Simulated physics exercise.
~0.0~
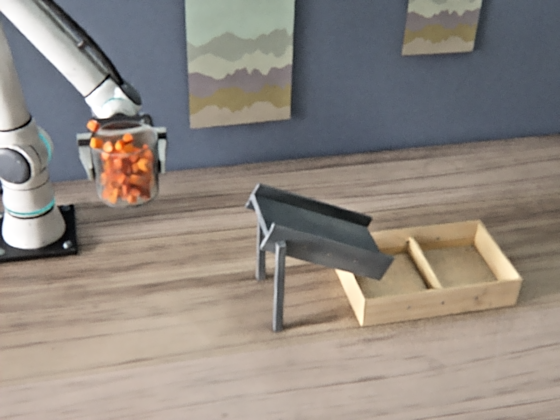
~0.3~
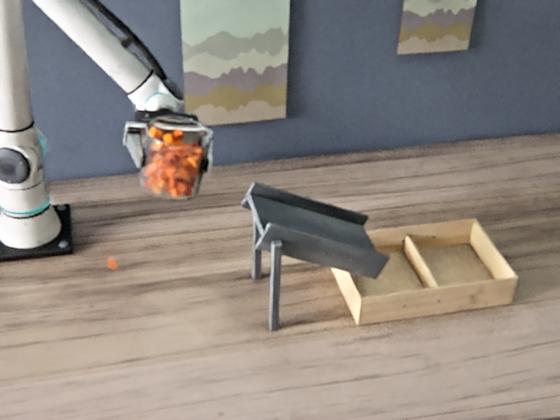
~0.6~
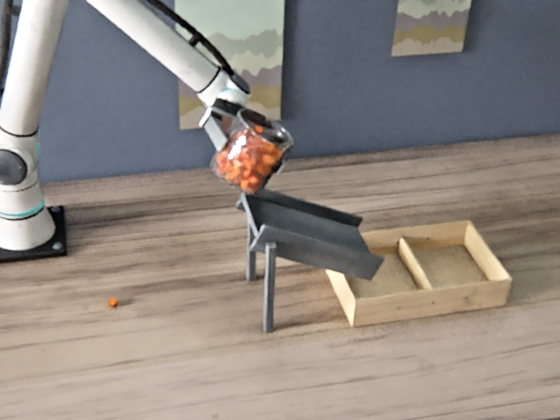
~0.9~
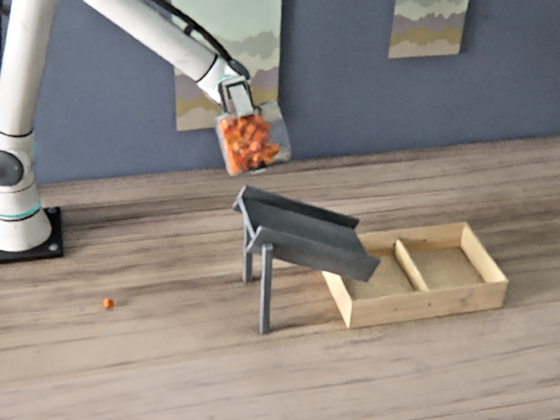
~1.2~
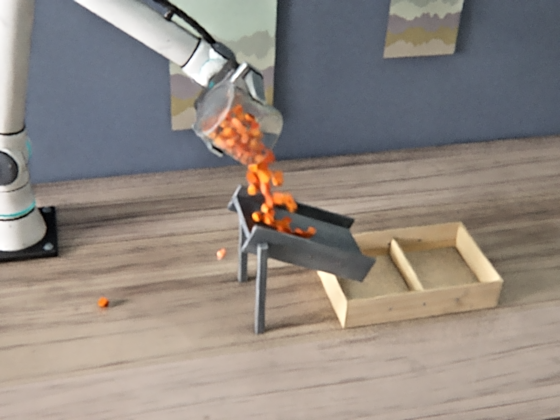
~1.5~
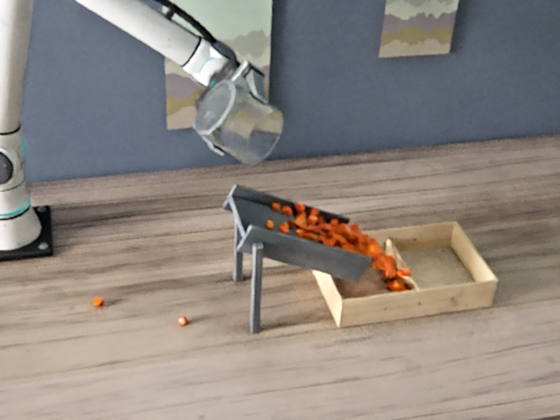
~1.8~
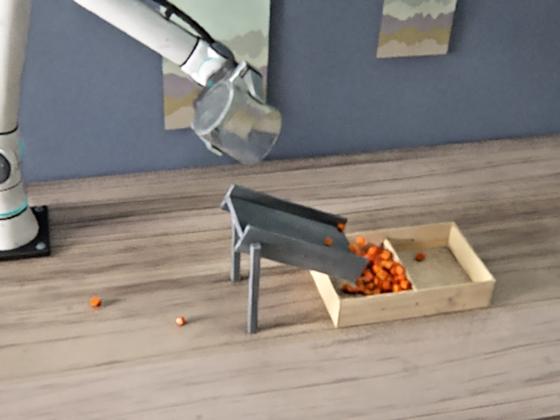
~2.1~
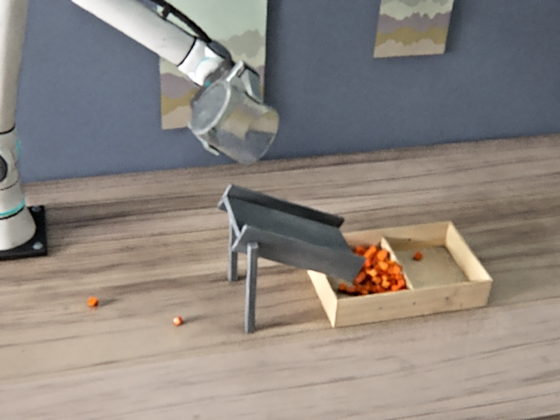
A robot arm tips orange pieces from a clear cup down a chute into a box.
